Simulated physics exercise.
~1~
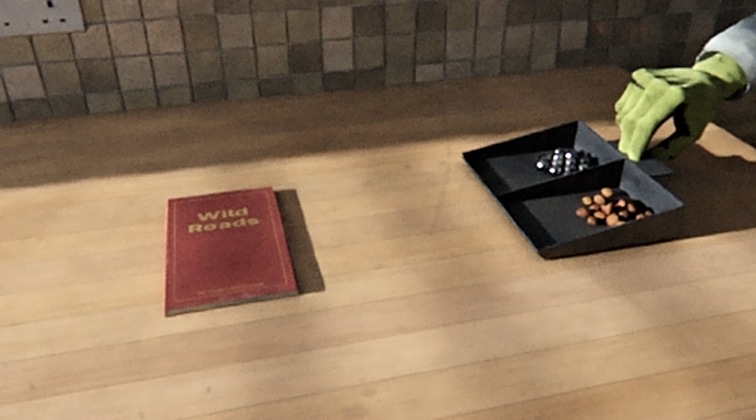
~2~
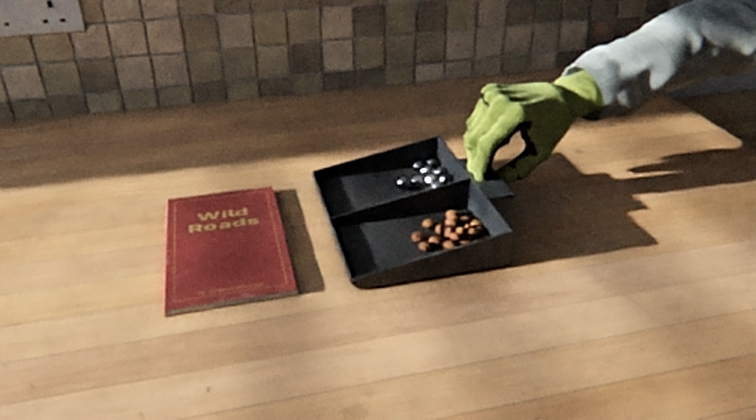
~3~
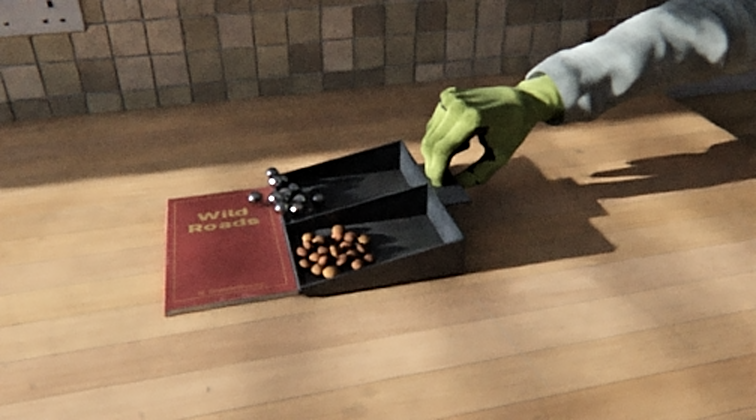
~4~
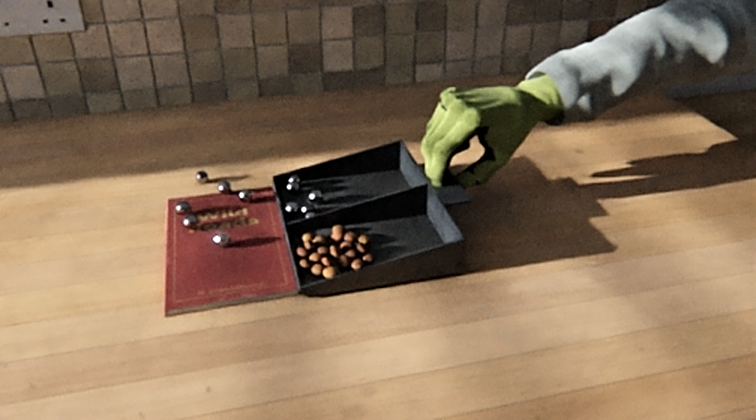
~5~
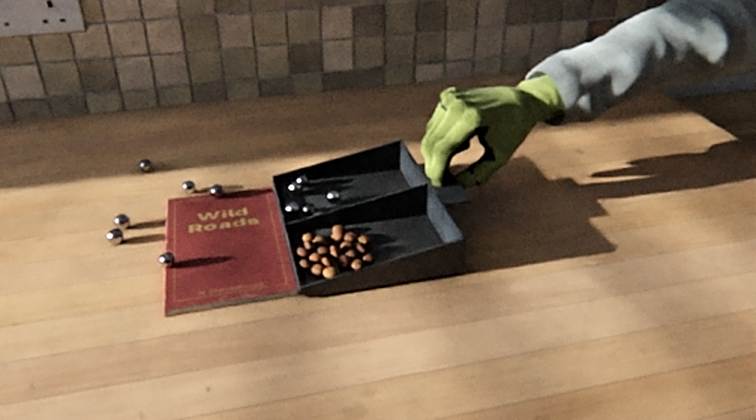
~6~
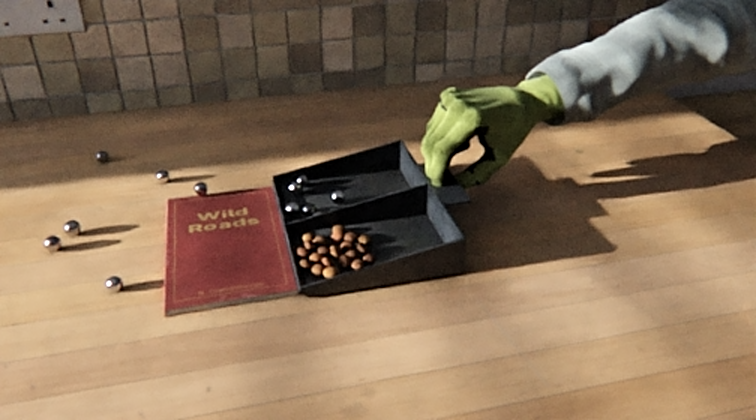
The clip shows a green-gloved hand sliding a divided black tray left until it stops against a red book; the brown pieces shift forward but stay inside, while several shiny metallic balls roll out across the book onto the wooden surface, leaving others in the tray.
